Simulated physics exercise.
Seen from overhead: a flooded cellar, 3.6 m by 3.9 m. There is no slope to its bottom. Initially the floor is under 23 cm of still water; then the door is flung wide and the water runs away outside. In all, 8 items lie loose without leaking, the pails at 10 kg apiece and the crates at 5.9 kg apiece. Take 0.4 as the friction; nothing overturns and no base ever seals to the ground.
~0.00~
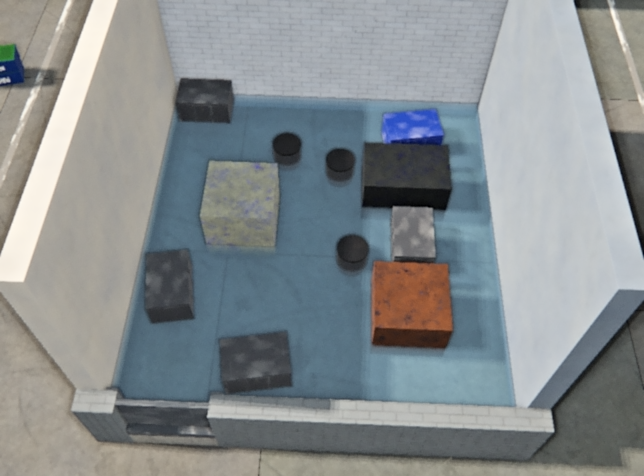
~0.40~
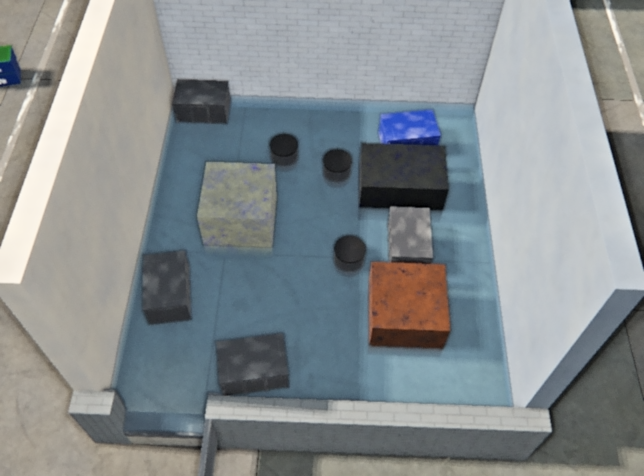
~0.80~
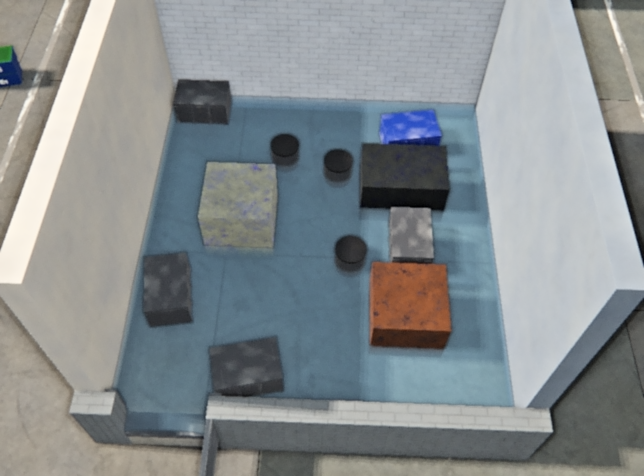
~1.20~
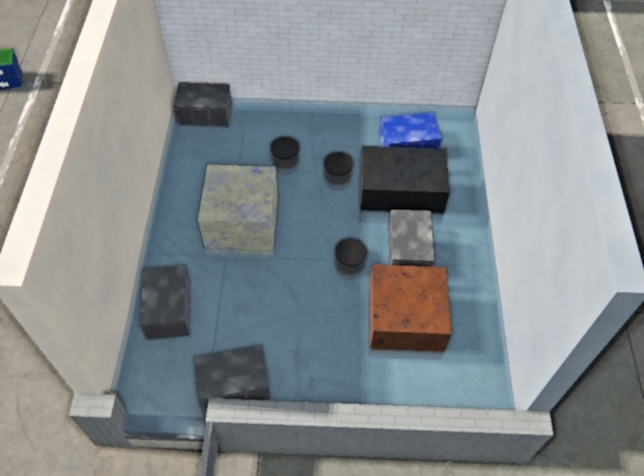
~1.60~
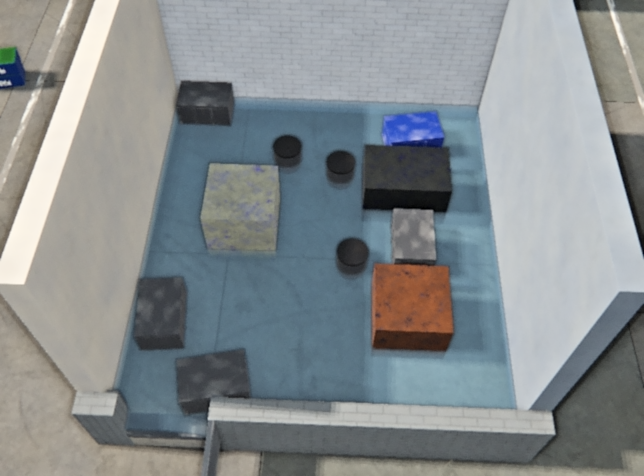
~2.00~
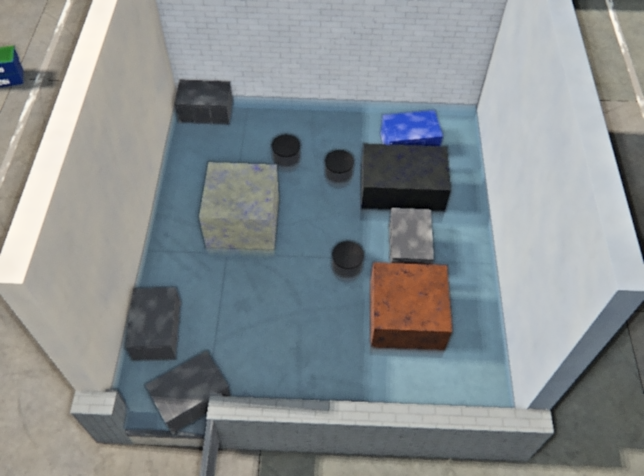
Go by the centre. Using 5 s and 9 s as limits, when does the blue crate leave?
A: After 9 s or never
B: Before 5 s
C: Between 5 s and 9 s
After 9 s or never.
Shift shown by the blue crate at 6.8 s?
By then it has shifted roughly 10 cm.
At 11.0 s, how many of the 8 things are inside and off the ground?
I get 5.
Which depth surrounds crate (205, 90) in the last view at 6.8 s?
18 cm.
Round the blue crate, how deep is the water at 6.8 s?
Close to 18 centimetres.
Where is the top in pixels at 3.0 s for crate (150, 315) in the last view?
It ends up close to (140, 349).
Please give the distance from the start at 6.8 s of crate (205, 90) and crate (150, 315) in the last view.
In order: 20 cm, then washed out.
After 3.0 s the blue crate is near (412, 126), 0.0 m from its start, afloat; 1 of 8 are out; 7 afloat.
After 6.8 s the blue crate is near (405, 133), 0.1 m from its start, afloat; 2 of 8 are out; 6 afloat.
After 11.0 s the blue crate is near (386, 138), 0.3 m from its start, afloat; 3 of 8 are out; 5 afloat.
After 15.0 s the blue crate is near (379, 140), 0.4 m from its start, afloat; 3 of 8 are out; 5 afloat.
